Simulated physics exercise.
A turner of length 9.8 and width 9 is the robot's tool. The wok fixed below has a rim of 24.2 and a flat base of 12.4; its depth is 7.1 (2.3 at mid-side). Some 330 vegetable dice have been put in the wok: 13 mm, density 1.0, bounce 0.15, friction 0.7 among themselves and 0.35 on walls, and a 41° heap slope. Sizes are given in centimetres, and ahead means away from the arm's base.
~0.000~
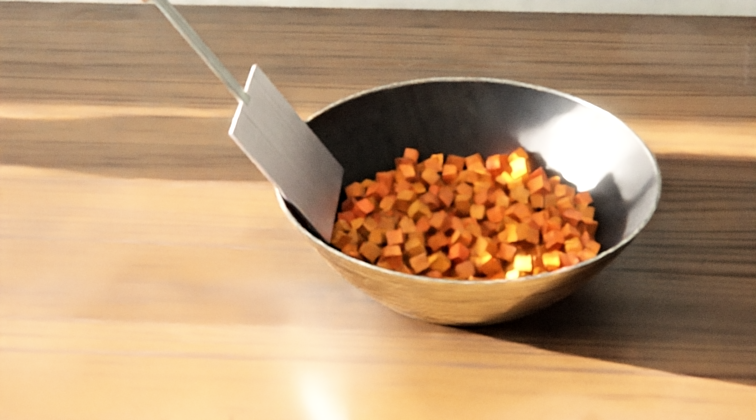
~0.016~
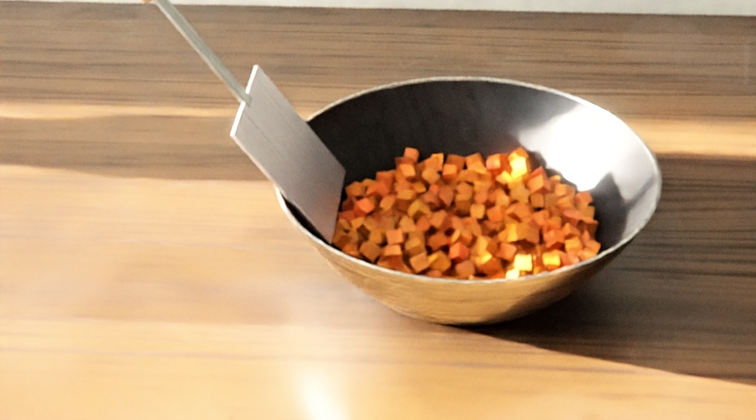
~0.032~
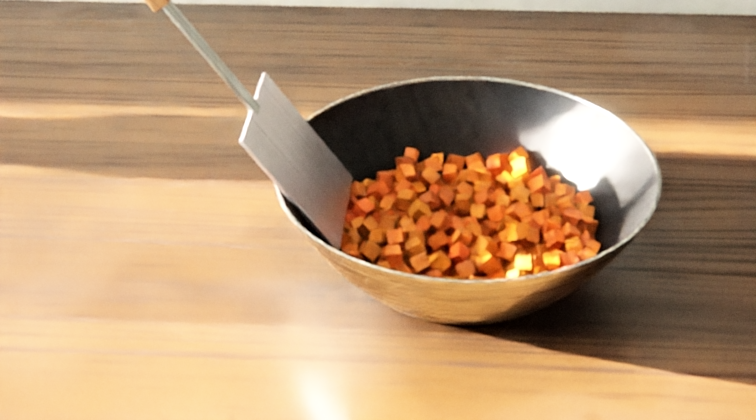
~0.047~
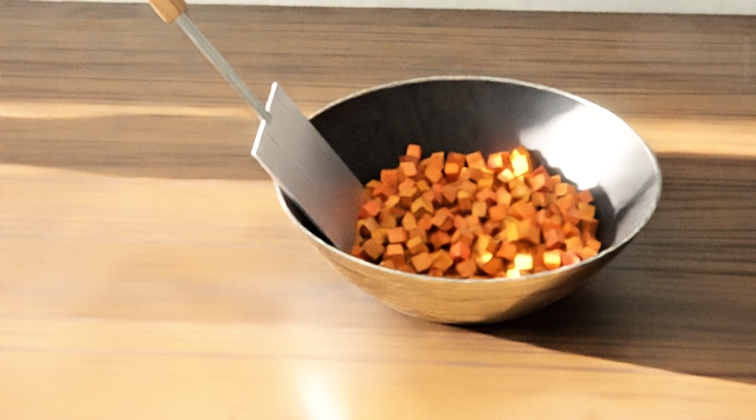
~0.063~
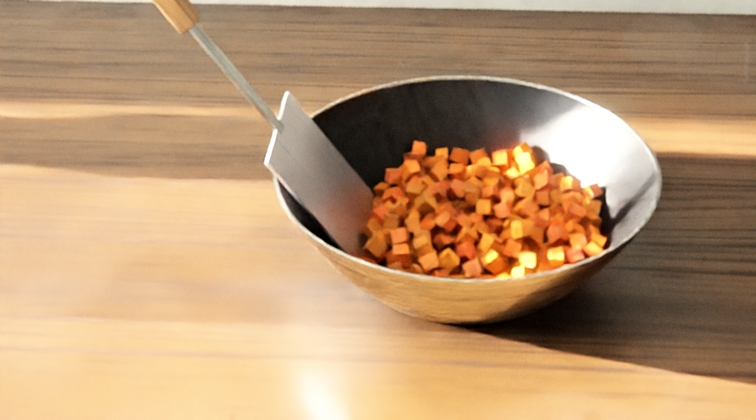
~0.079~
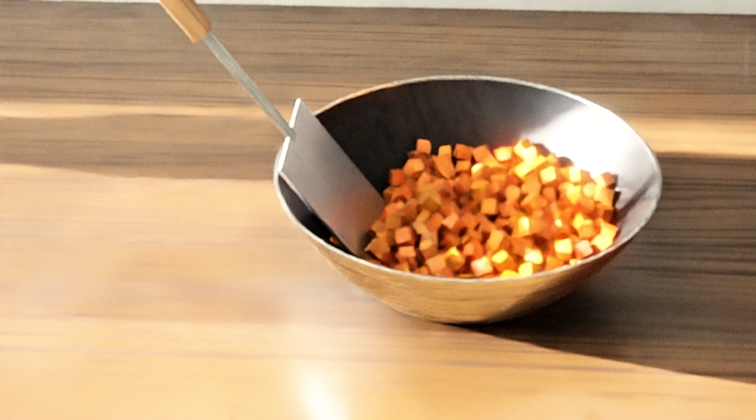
A dark-lined wok with a pale metallic outside, holding a heap of small orange vegetable dice, sits on a striped brown wooden surface, seen from above at an angle by a still camera. A flat metal turner with a thin shaft and a wooden handle slants in from the upper left. After barely moving, its blade slides down and rightward inside the wok, pushing the nearest dice to the right.
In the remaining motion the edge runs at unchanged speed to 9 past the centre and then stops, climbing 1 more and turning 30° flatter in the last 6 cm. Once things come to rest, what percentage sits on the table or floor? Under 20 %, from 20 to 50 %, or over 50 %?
From 20 to 50 %.
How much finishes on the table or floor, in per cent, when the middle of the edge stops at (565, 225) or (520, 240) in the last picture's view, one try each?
Roughly 10 and 0 per cent.
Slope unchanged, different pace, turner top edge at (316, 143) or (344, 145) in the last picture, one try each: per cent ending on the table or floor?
I'd estimate some 55 and 65 in a hundred.
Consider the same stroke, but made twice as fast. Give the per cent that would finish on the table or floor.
In that case, around 60 per cent would end on the table or floor.
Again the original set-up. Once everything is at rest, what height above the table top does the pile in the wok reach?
9.5 cm.
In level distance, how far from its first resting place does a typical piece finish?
Somewhere near 11 centimetres, I reckon.
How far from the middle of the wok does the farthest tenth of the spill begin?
About 25 cm.
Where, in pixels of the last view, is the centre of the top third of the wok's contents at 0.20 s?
Near (587, 201).
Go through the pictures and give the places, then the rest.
The turner top edge at (243, 98), sloping 55°; upper third of the load around (472, 224), from x 340 to 590, top at y 155; 333 in the wok, in the first frame.
The turner top edge at (245, 98), sloping 55°; upper third of the load around (472, 224), from x 340 to 590, top at y 155, in the second frame.
The turner top edge at (253, 106), sloping 55°; upper third of the load around (472, 223), from x 340 to 590, top at y 155, in the third frame.
The turner top edge at (265, 117), sloping 55°; upper third of the load around (474, 222), from x 340 to 590, top at y 155, in the fourth frame.
The turner top edge at (277, 126), sloping 55°; upper third of the load around (482, 221), from x 340 to 595, top at y 150, in the fifth frame.
The turner top edge at (289, 133), sloping 55°; upper third of the load around (497, 220), from x 340 to 605, top at y 150; 333 in the wok, in the sixth frame.
After 0.20 s, sloping 55°, highest piece 8 above the table; 333 in the wok.
After 0.31 s, sloping 43°, highest piece 10 above the table; 318 in the wok, 15 on the blade or in flight.
After 0.57 s, sloping 25°, highest piece 10 above the table; 197 in the wok, 117 on the table or floor, 19 on the blade or in flight.
After 1.62 s, sloping 25°, highest piece 9 above the table; 196 in the wok, 137 on the table or floor.
In the end, 196 in the wok, 137 on the table or floor. That is 41 % on the table or floor.
